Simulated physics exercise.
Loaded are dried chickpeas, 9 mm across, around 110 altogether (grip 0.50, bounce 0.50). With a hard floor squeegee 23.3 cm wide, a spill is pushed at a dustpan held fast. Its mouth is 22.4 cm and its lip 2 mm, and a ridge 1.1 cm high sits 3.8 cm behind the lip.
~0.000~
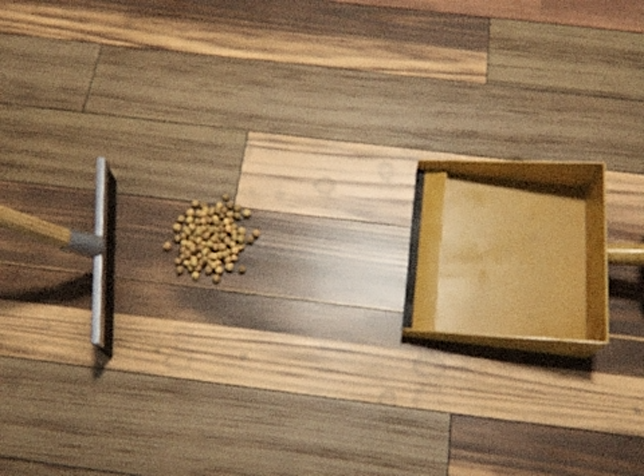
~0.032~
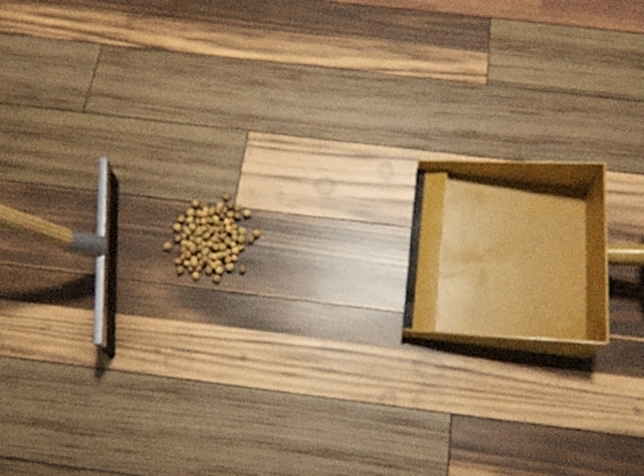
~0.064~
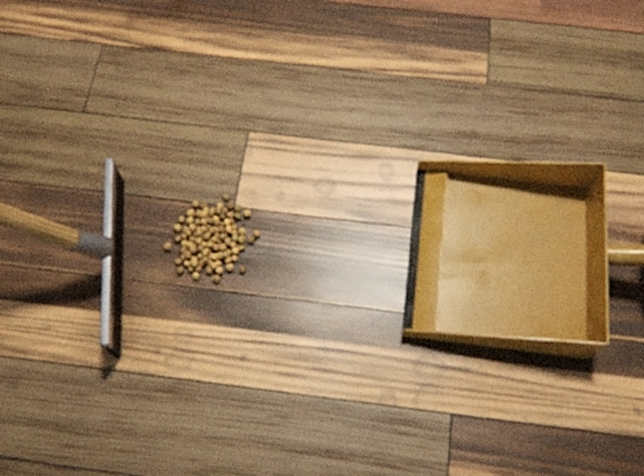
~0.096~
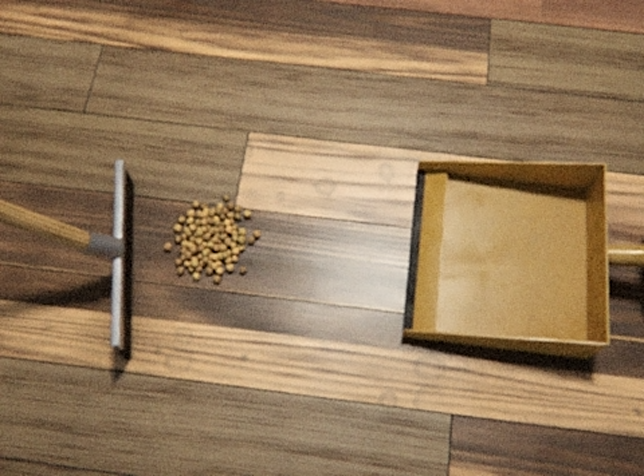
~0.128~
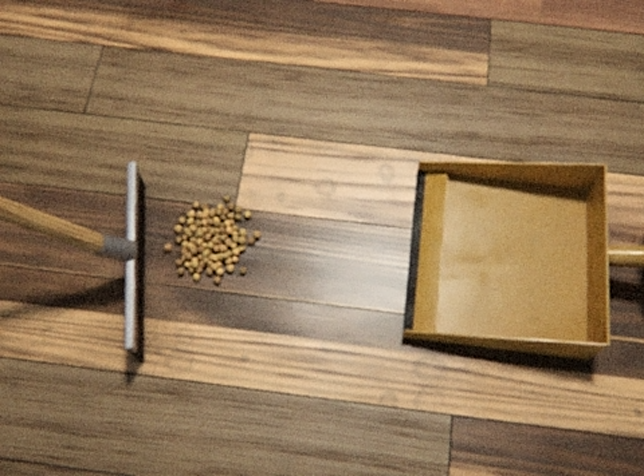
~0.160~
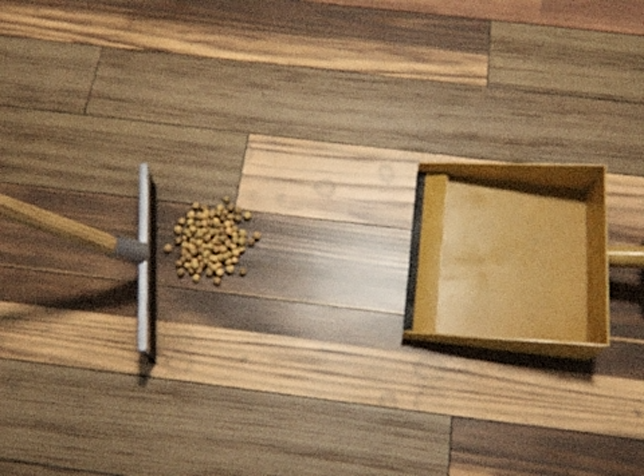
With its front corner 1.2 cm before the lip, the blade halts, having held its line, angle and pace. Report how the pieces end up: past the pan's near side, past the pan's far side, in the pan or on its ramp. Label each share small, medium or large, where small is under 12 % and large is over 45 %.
Past the pan's near side: Small. Past the pan's far side: Small. In the pan or on its ramp: Small.
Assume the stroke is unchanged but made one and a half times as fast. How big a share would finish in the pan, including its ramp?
Then some 20 in a hundred.
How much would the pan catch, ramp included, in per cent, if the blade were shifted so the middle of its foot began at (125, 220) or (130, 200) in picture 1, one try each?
I'd put it near 20 per cent for the first and near 25 per cent for the second.
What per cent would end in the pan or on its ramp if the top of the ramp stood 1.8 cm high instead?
About 5 %.
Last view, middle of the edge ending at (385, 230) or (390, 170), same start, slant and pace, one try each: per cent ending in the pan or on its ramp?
About 10 and 15 per cent.
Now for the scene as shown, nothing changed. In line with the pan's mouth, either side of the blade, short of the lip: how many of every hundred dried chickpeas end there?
Roughly 95 per cent.
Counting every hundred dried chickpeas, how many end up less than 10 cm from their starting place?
Around 0 in a hundred.
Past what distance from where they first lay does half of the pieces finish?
Median: Approx. 24 cm.
Then, at 0.45 s, middle of the blade 18 cm from the lip; 0 % over the lip, far side 0 %, near side 0 %.
Then, at 0.64 s, middle of the blade 9 cm from the lip; 0 % over the lip, far side 0 %, near side 0 %.
After 0.94 s, middle of the blade 4 cm from the lip; 5 % over the lip, far side 0 %, near side 0 %.
At rest (1.2 s), near side 0 %, far side 0 %, pan 5 %, in front of the lip or behind the blade 95 %.
